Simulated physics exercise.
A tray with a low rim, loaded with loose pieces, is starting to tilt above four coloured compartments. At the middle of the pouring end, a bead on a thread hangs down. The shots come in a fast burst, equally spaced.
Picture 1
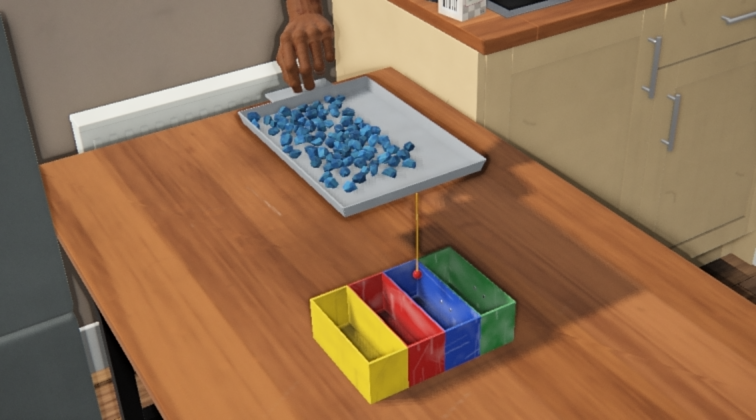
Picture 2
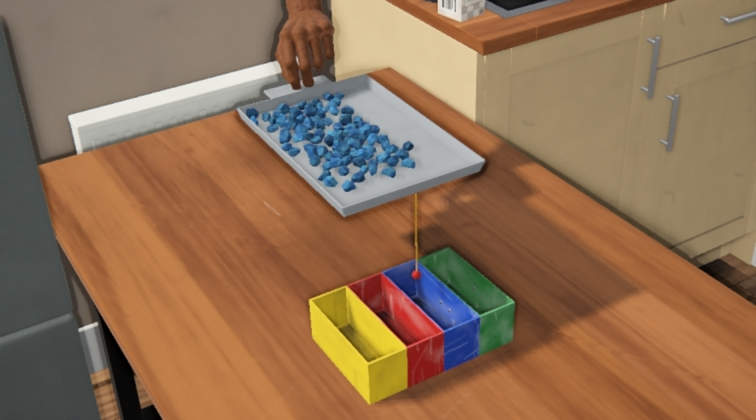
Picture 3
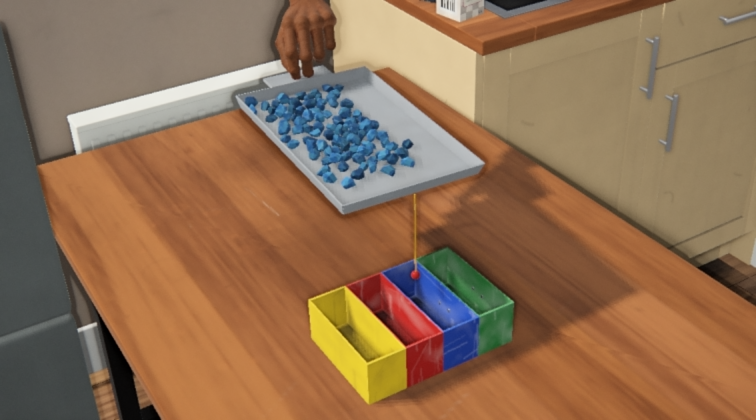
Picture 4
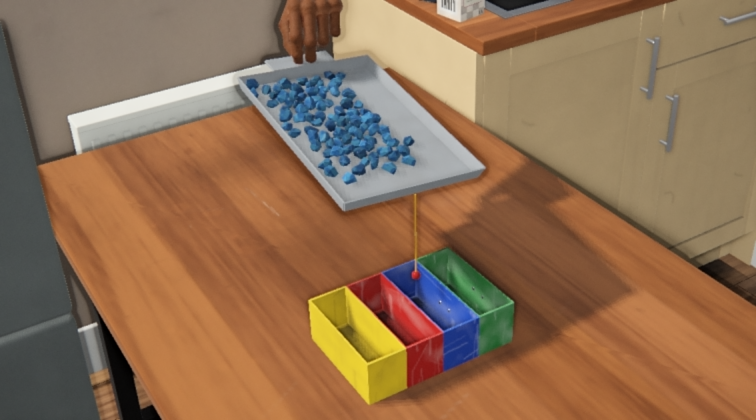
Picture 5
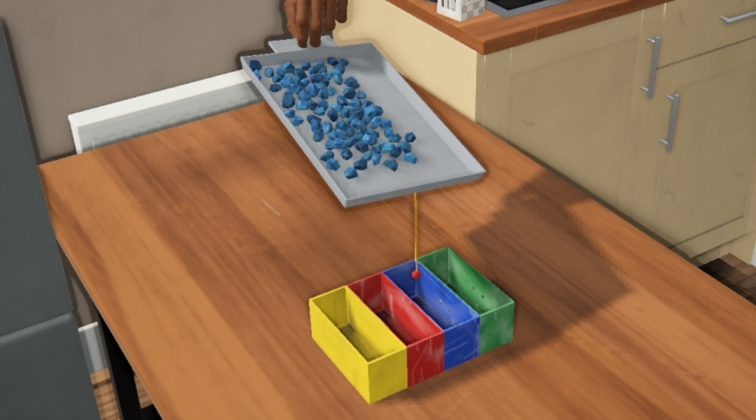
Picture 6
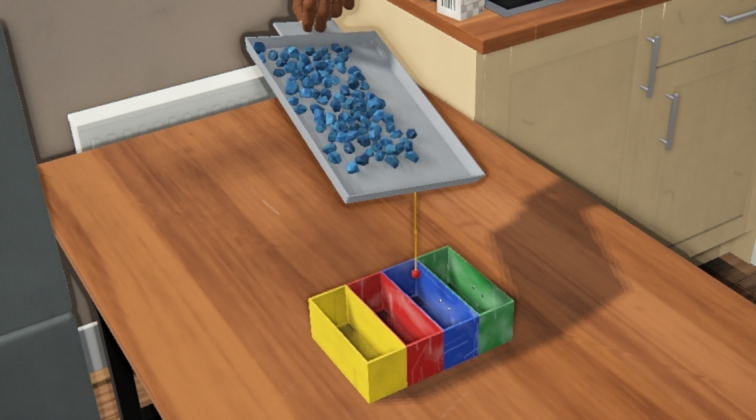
Hand raising the far end of a grey tray of small blue stones, tilting it above yellow, red, blue and green compartments.
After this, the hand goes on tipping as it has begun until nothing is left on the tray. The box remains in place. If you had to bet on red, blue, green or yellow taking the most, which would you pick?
I would pick green.
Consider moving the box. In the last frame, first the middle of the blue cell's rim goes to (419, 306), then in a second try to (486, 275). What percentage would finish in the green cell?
Trial 1: 10 percent; trial 2: 30 percent.
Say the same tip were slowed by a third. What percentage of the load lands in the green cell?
Roughly 40 %.
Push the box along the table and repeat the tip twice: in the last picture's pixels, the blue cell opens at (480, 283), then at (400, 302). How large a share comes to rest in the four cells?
Try 1: Some 90 %; try 2: Some 0 %.
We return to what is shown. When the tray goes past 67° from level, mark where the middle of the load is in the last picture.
Look about (450, 159) in the last picture.
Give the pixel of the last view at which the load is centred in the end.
Near (500, 316).
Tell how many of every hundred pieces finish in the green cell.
I'd put that share near 40 per cent.
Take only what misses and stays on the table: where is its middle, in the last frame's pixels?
It's centred at about (534, 313).
Soon, tray tipped steeply; nearly all on the tray; a small part falling or outside the box.
A while on, tray tipped past a quarter turn; a stray few on the tray; about a third in the green cell; a stray few in the blue cell; about two thirds falling or outside the box.
Towards the end, tray tipped past a quarter turn; about a third in the green cell; a stray few in the blue cell; about half falling or outside the box.
Finally, tray tipped past a quarter turn; about a third in the green cell; a stray few in the blue cell; none in the yellow cell; none in the red cell; about half outside the box.
